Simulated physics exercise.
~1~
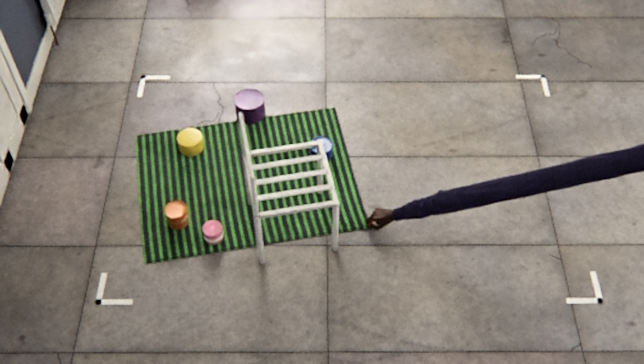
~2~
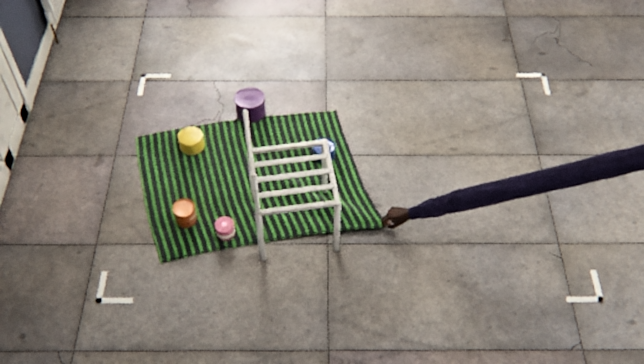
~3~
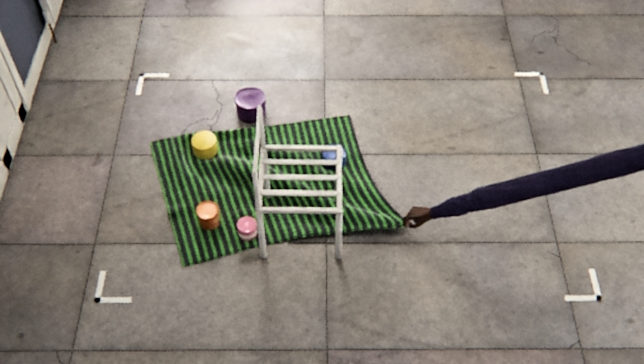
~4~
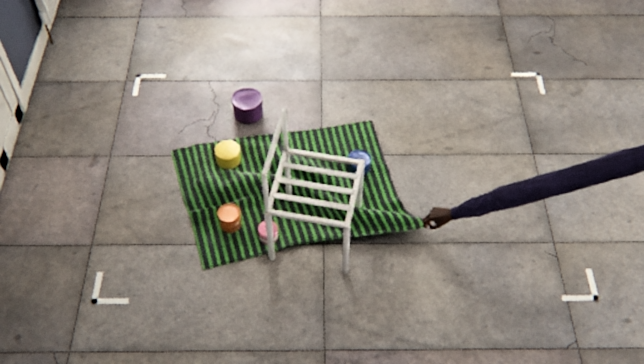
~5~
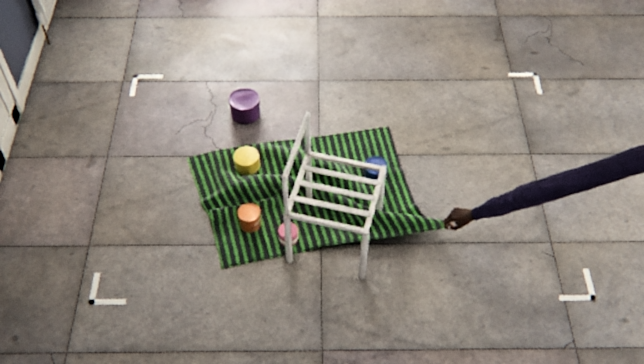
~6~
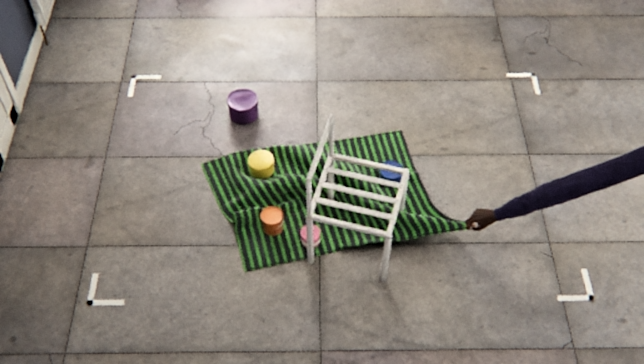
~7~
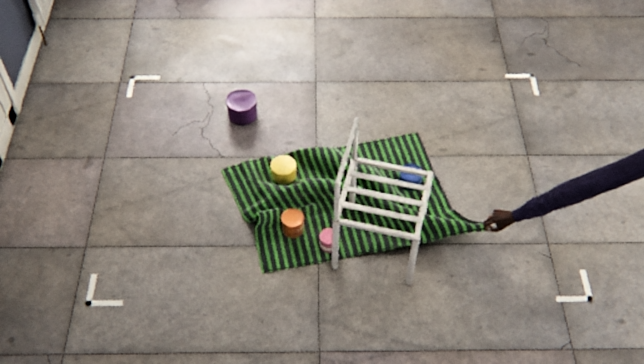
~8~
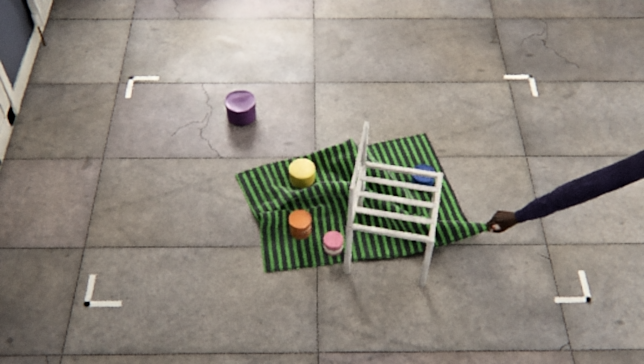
On a utility-room floor, a hand drags a striped green rug right, carrying a chair and small tubs, leaving a purple bucket behind.
